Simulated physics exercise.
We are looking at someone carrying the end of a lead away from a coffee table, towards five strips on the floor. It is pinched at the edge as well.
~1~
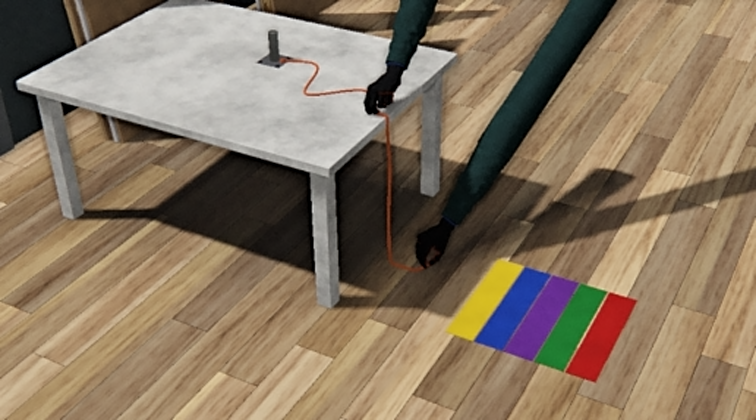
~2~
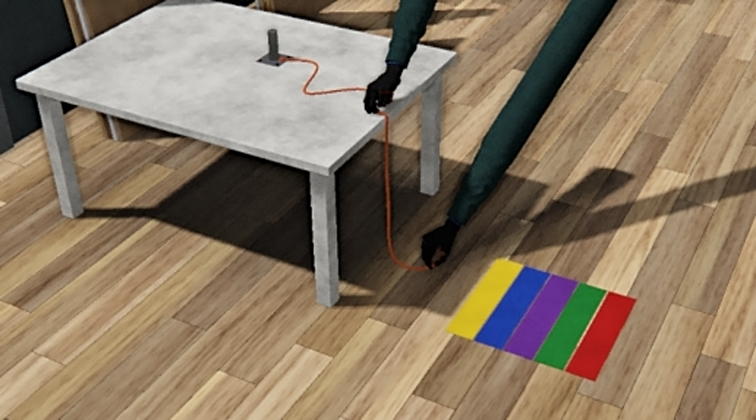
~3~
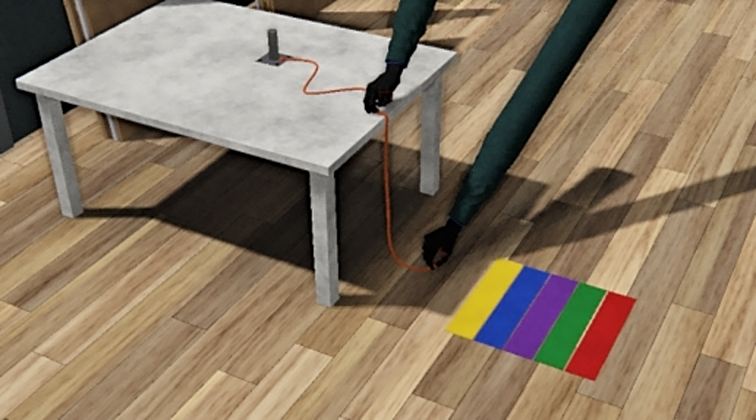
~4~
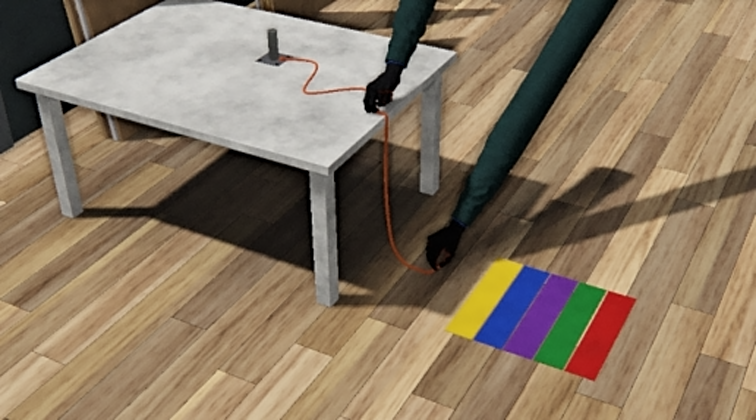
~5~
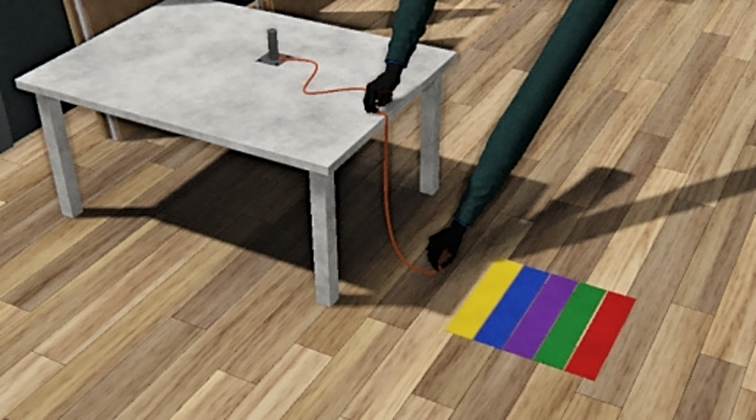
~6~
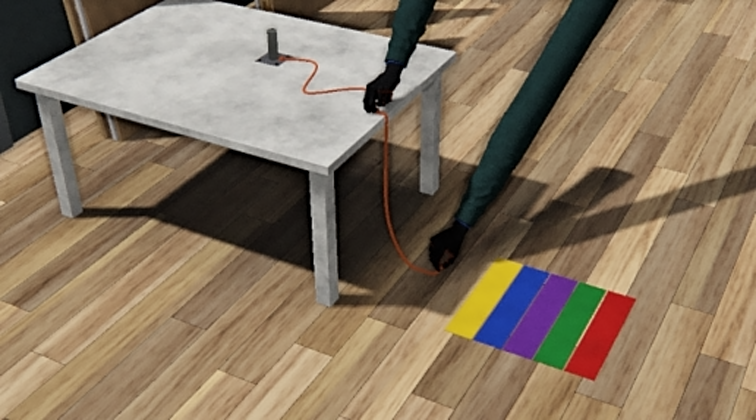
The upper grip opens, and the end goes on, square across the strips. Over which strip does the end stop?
It halts on the red strip.
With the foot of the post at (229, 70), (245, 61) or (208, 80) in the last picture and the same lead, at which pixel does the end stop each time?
Try by try, around (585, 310), (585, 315) and (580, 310).
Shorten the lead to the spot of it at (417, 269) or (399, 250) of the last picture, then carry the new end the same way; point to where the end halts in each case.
Try by try, around (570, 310) and (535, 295).
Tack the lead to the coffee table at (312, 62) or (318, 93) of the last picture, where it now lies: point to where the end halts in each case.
In that order: (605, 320) and (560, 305).
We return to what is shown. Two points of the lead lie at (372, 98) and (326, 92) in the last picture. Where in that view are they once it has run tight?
At (419, 130), then (373, 96).
Early on, end near (560, 305); over purple.
Midway, end near (594, 315); over red.
At the end of the slack, end near (613, 321); over red. Over red.
